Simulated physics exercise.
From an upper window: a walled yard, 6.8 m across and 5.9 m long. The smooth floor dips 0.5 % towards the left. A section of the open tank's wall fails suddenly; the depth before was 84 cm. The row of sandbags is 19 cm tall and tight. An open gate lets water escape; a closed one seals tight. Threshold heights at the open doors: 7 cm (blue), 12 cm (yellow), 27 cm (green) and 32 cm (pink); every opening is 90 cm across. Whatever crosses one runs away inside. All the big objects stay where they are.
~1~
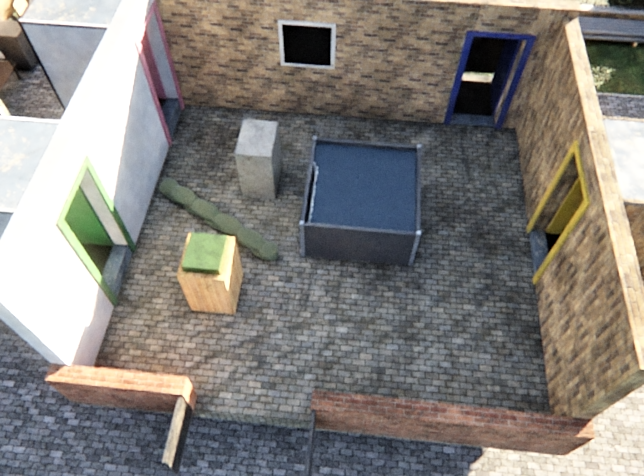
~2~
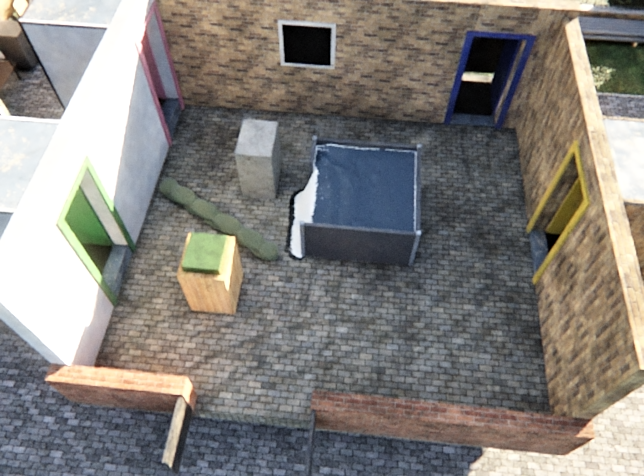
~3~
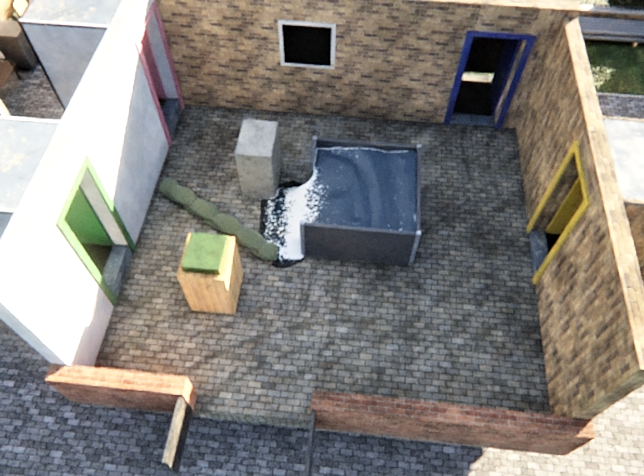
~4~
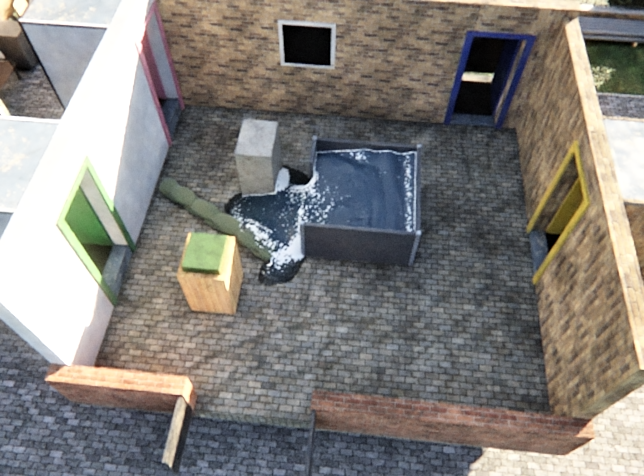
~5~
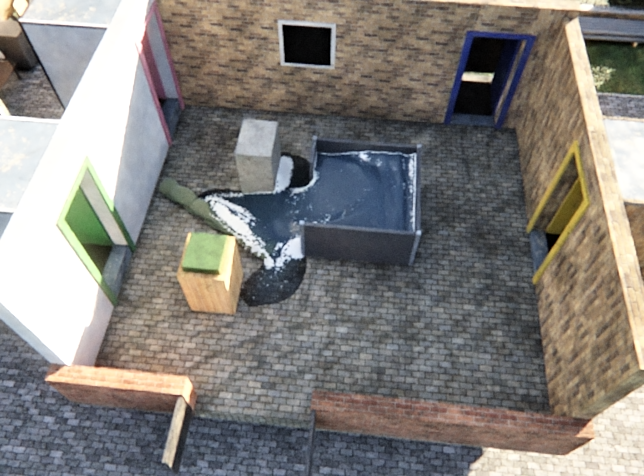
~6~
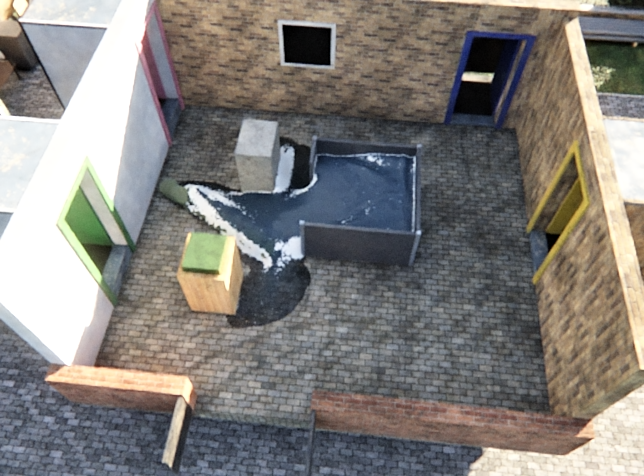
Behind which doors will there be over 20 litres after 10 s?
Within that time: At the blue door it exceeds the limit; at the yellow door it stays under the limit; at the green door it stays under the limit; at the pink door it stays under the limit.
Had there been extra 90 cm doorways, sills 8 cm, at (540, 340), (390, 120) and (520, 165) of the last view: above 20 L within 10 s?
In turn: Under, under, past it.
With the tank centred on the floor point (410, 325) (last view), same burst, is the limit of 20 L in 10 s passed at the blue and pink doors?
Against that limit: Blue under, pink under.
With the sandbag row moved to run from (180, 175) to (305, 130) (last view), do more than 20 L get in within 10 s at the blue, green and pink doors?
Against that limit: Blue not over, green above, pink below.
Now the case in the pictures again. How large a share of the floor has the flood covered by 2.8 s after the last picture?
Some 55 per cent of it.
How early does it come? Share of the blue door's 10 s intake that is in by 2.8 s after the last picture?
Some 0 per cent by then.
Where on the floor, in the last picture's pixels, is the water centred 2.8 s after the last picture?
At about (264, 205).
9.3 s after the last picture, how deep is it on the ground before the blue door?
Roughly 8.0 cm deep.
Then, 0.7 s after the last picture water covers 30 % of the floor and is deepest (46 cm) near (273, 243); blue door not reached, yellow door not reached, green door not reached, pink door 16 cm at the sill, 0 L in.
Then, 1.5 s after the last picture water covers 45 % of the floor and is deepest (50 cm) near (192, 109); blue door not reached, yellow door not reached, green door 19 cm at the sill, 1 L in, pink door 31 cm at the sill, 0 L in.
Then, 2.8 s after the last picture water covers 55 % of the floor and is deepest (30 cm) near (209, 110); blue door 2 cm at the sill, 0 L in, yellow door not reached, green door 11 cm at the sill, 1 L in, pink door 26 cm at the sill, 9 L in.
Then, 5.3 s after the last picture water covers 75 % of the floor and is deepest (20 cm) near (486, 144); blue door 11 cm at the sill, 4 L in, yellow door 5 cm at the sill, 0 L in, green door 7 cm at the sill, 1 L in, pink door 13 cm at the sill, 9 L in.
Then, 9.3 s after the last picture water covers 95 % of the floor and is deepest (14 cm) near (407, 403); blue door 8 cm at the sill, 43 L in, yellow door 4 cm at the sill, 0 L in, green door 5 cm at the sill, 1 L in, pink door 8 cm at the sill, 9 L in.
